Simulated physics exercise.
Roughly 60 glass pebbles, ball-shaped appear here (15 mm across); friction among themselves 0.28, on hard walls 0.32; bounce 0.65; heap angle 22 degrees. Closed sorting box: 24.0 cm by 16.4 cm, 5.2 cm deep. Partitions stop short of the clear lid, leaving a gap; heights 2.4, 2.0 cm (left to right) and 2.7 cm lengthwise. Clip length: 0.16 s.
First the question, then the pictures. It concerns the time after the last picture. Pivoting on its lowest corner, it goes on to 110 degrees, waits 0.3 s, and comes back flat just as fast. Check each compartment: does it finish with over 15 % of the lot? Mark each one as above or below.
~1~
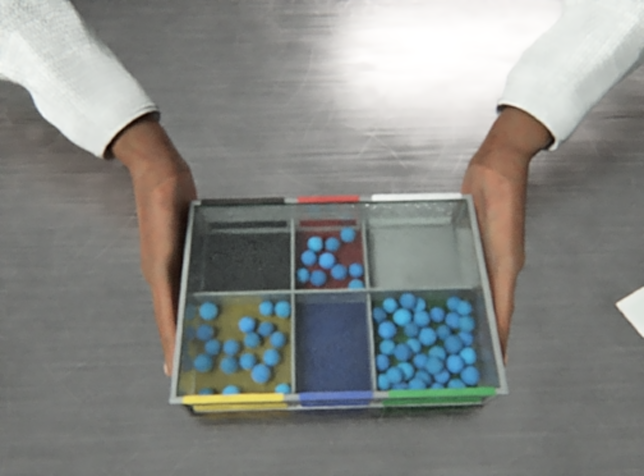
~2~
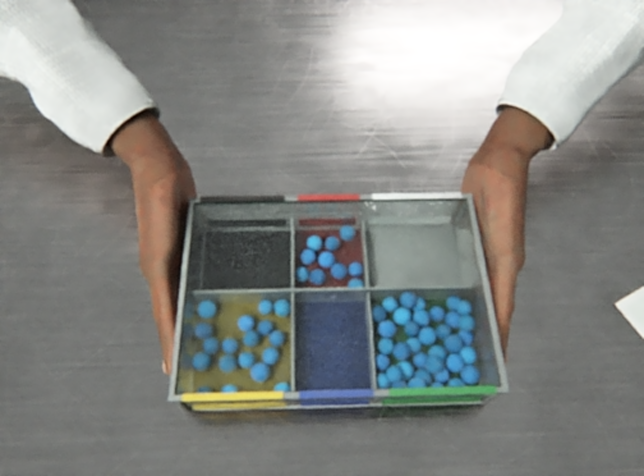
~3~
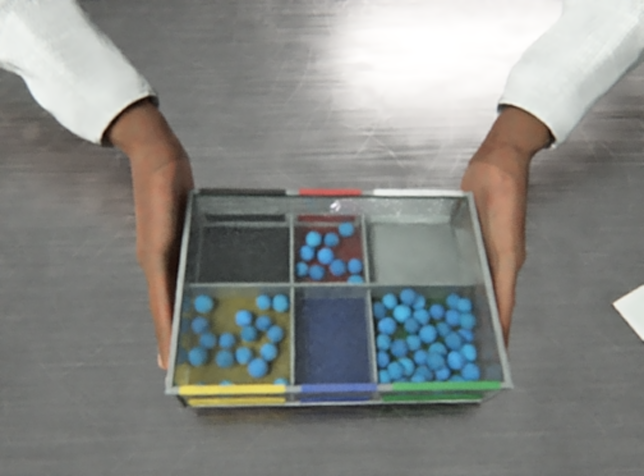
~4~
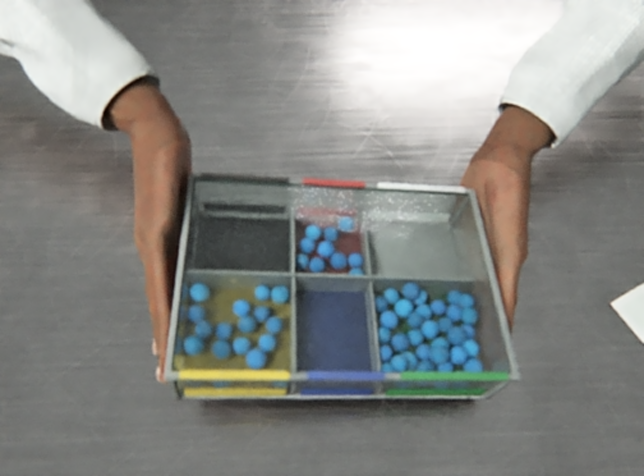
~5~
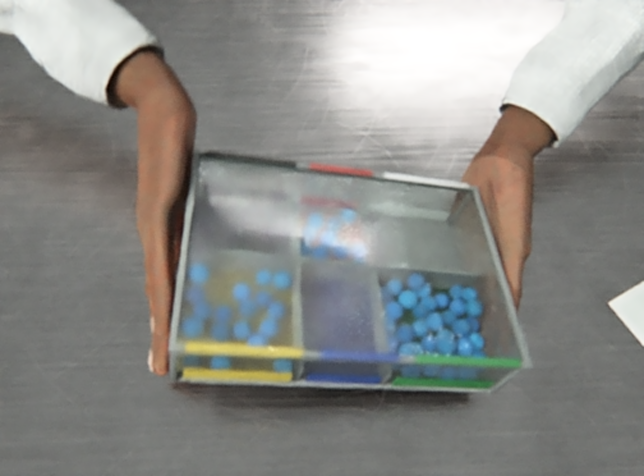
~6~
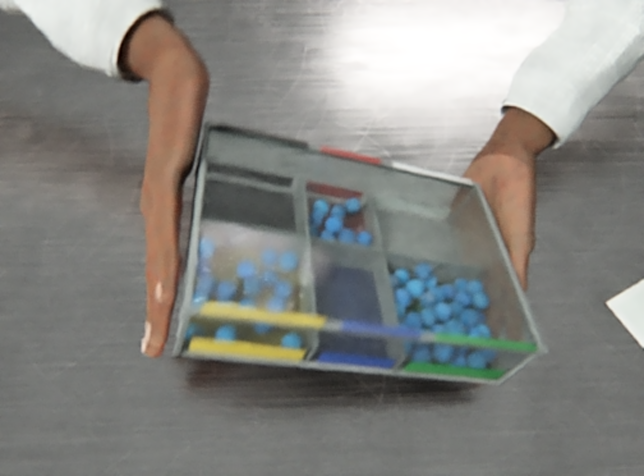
Marked: Red below; blue below; green above; yellow below; white above; black below.
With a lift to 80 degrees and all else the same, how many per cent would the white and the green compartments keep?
Then white would get 55 per cent and green 40 per cent.
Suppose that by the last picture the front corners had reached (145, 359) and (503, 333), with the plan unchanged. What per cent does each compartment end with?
Red 30, blue 0, green 0, yellow 10, white 10, black 50.
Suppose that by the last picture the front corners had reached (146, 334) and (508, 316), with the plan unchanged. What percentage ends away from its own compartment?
Near 85 %.
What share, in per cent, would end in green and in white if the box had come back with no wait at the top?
In per cent: Green 35; white 60.
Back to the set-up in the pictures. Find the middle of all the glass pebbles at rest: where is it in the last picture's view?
Centre at rest, approx.: (416, 279) px.
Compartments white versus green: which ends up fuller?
More ends up in the white one.
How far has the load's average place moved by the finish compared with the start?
Measured shift: Some 7.0 cm.
Then, 0.56 s after the last picture, tilt 110 degrees; red 15 %, green 40 %, white 40 %.
Then, 0.94 s after the last picture, tilt 65 degrees; green 40 %, white 60 %.
Then, 1.41 s after the last picture, tilt 0 degrees; green 40 %, white 60 %.
In the end, red 0 %, blue 0 %, green 40 %, yellow 0 %, white 60 %, black 0 %.
